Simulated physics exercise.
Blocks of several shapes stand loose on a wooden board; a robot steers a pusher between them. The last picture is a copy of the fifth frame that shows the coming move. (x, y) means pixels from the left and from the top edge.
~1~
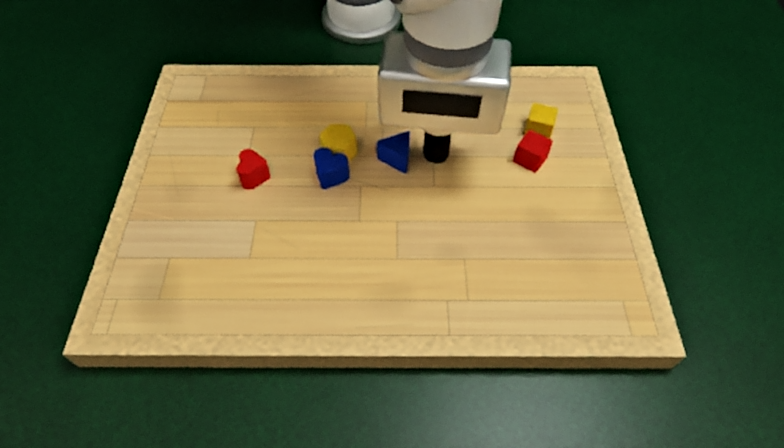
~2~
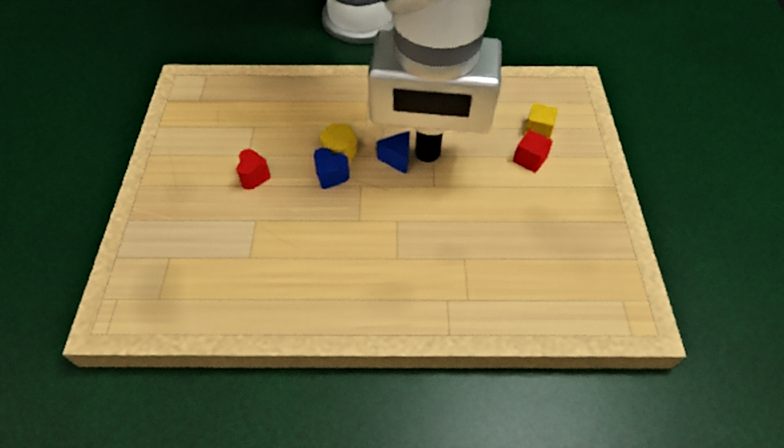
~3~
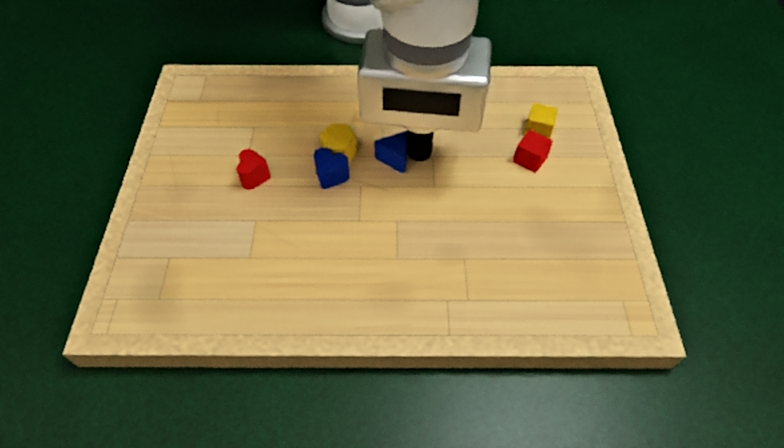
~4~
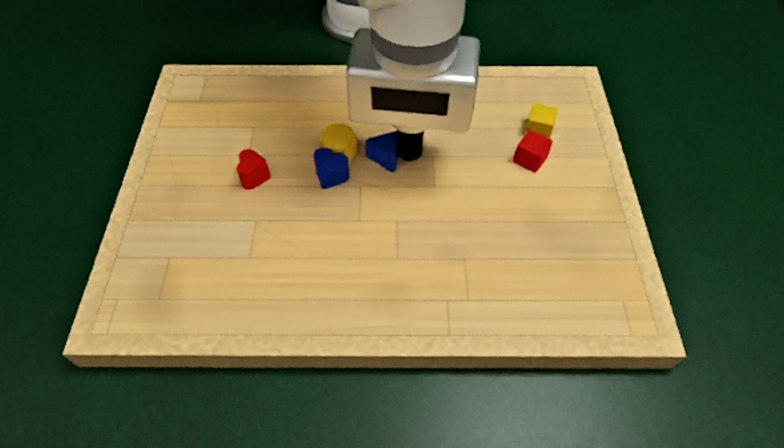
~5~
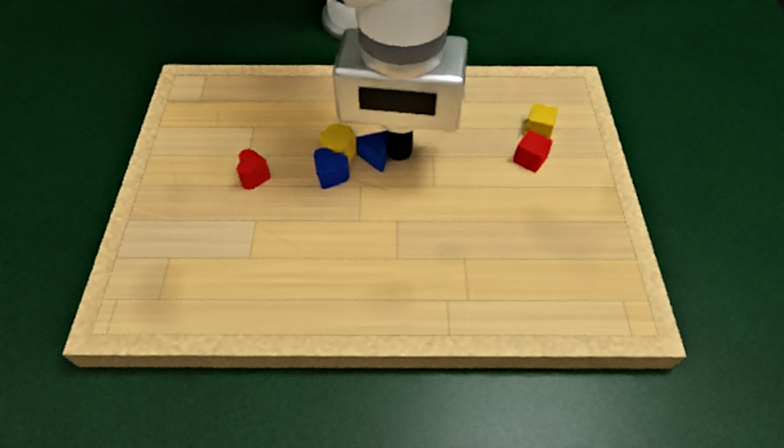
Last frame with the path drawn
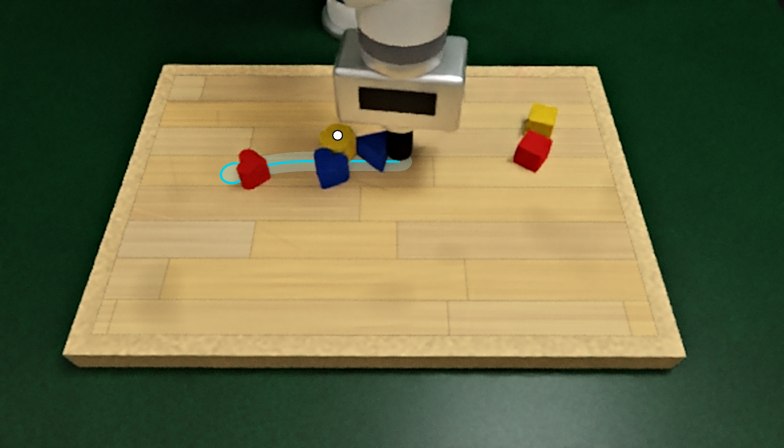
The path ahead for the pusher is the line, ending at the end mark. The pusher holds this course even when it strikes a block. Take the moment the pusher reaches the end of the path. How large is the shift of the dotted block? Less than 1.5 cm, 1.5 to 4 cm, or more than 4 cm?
My estimate: Beyond 4 cm.
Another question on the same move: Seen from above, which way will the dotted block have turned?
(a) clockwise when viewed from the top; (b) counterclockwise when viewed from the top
b - counterclockwise when viewed from the top.
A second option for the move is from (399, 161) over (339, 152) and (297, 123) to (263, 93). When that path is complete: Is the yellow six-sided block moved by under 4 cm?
I expect not.
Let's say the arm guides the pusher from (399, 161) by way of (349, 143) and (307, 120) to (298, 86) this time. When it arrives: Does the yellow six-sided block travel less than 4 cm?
No, that is not how it ends up.
The line goes from (399, 161) over (317, 161) to (234, 173); the dot is on the yellow six-sided block.
On the path given first. One third of the way, pusher at (342, 152); yellow six-sided block at (310, 127), turned 65° anticlockwise; blue triangular piece at (340, 126), turned 55° clockwise.
Two thirds of the way, pusher at (287, 153); blue heart at (320, 164), turned 30° anticlockwise; yellow six-sided block at (302, 122), turned 45° anticlockwise; blue triangular piece at (338, 125), turned 70° clockwise.
At the end, pusher at (231, 164); red heart at (221, 176), turned 40° anticlockwise; blue heart at (320, 164), turned 30° anticlockwise; yellow six-sided block at (302, 122), turned 45° anticlockwise; blue triangular piece at (338, 125), turned 70° clockwise.
